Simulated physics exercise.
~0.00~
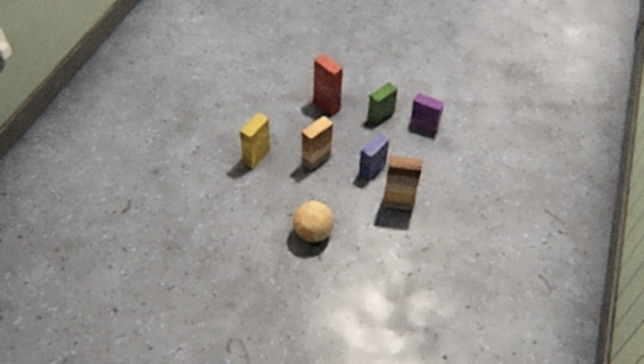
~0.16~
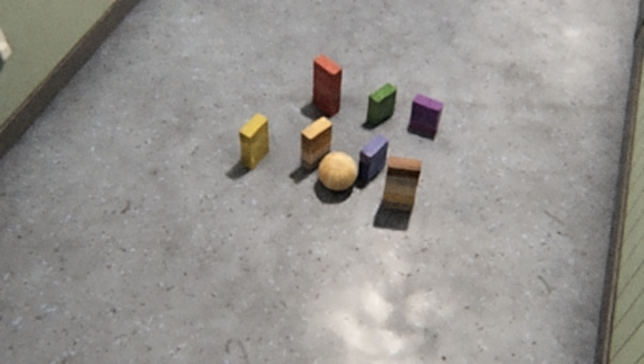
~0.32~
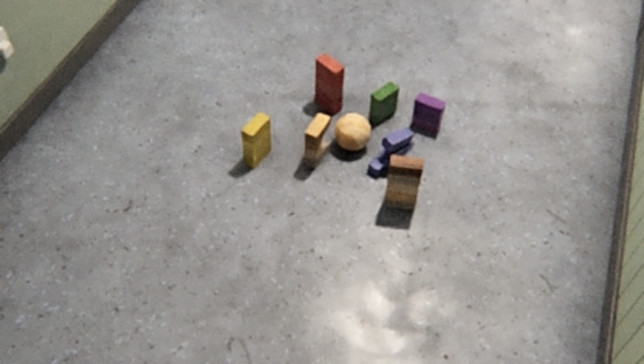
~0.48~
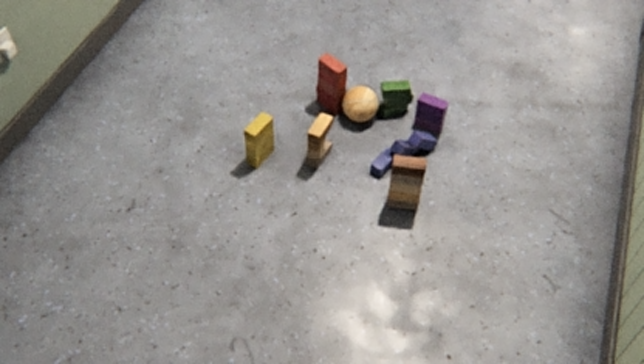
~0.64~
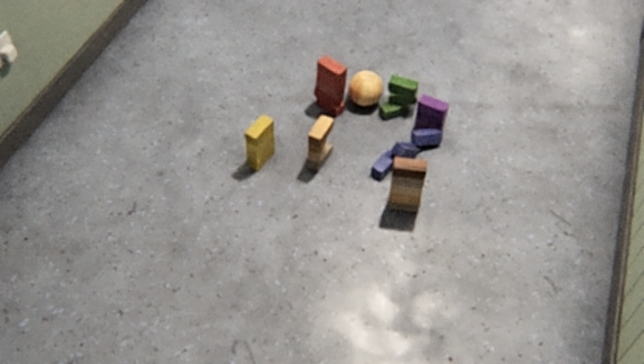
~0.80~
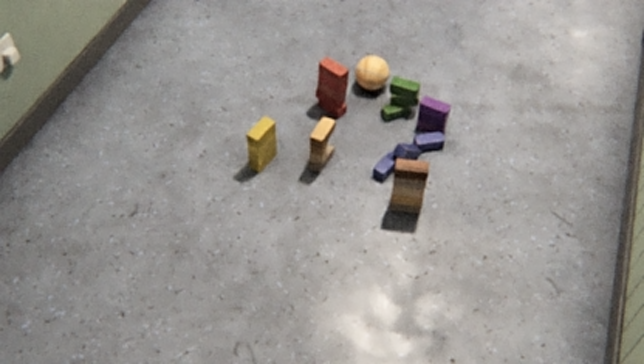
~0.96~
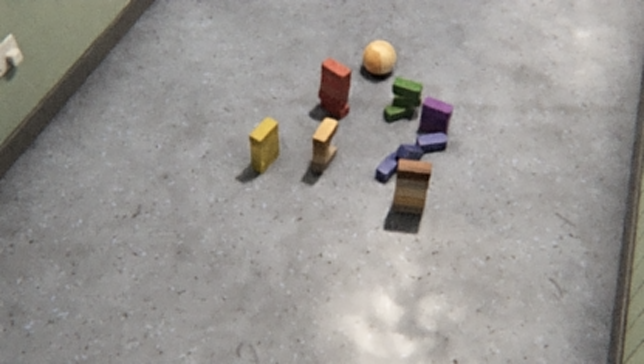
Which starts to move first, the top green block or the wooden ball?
The wooden ball moves first, rolling in toward the stacks. The top green block only shifts later, as the ball passes between the red and green stacks.
